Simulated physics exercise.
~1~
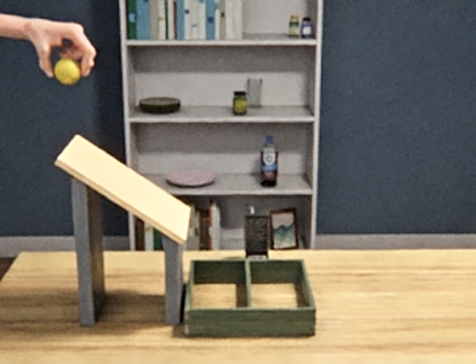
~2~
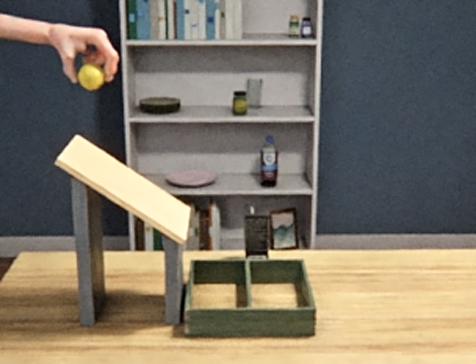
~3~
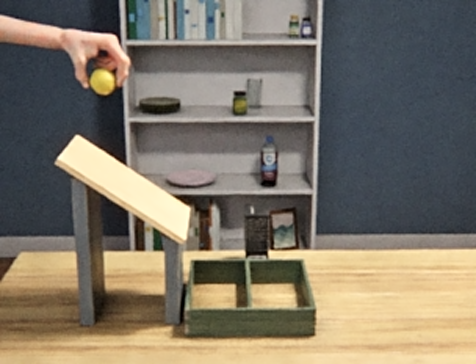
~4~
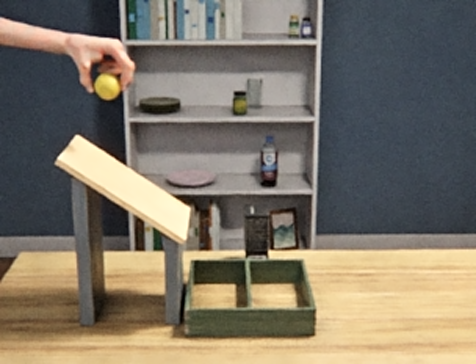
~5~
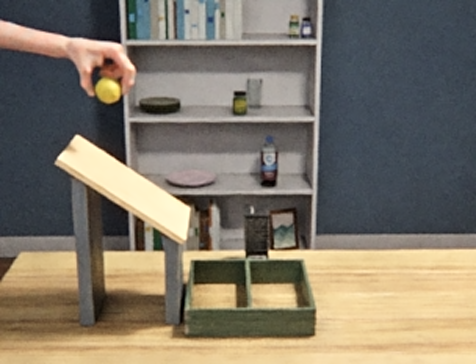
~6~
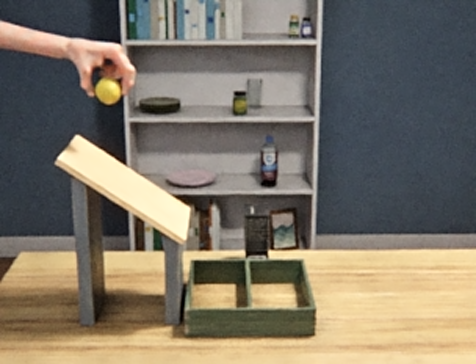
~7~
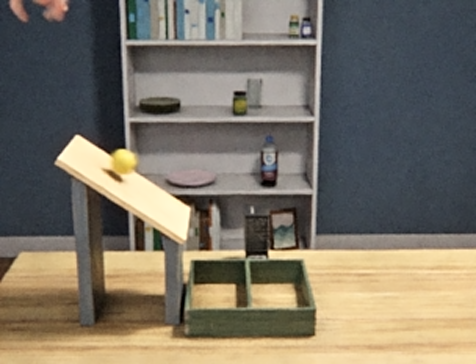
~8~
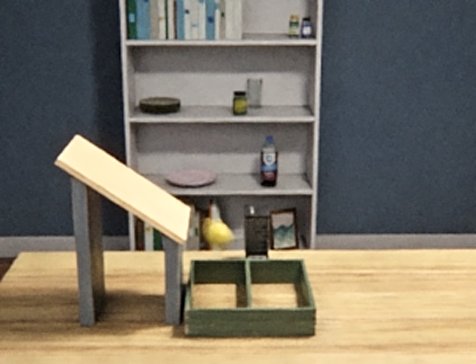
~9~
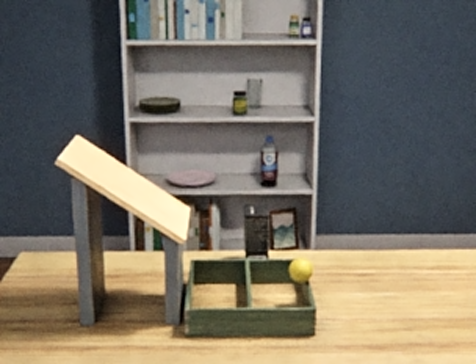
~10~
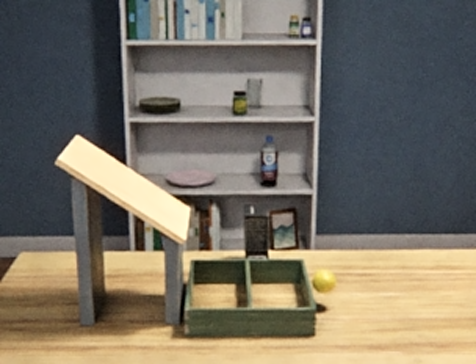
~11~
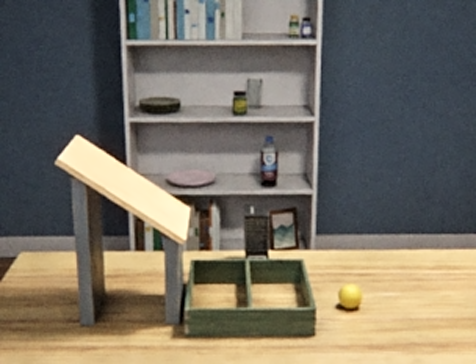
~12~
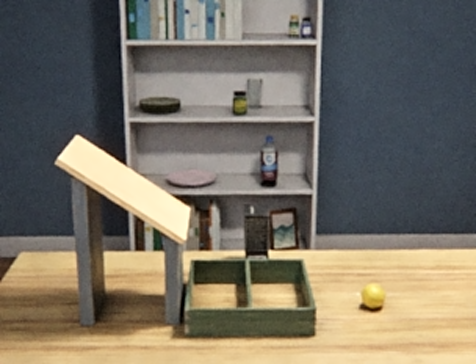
A hand drops a yellow lemon onto a ramp, and it ends up beyond the tray.
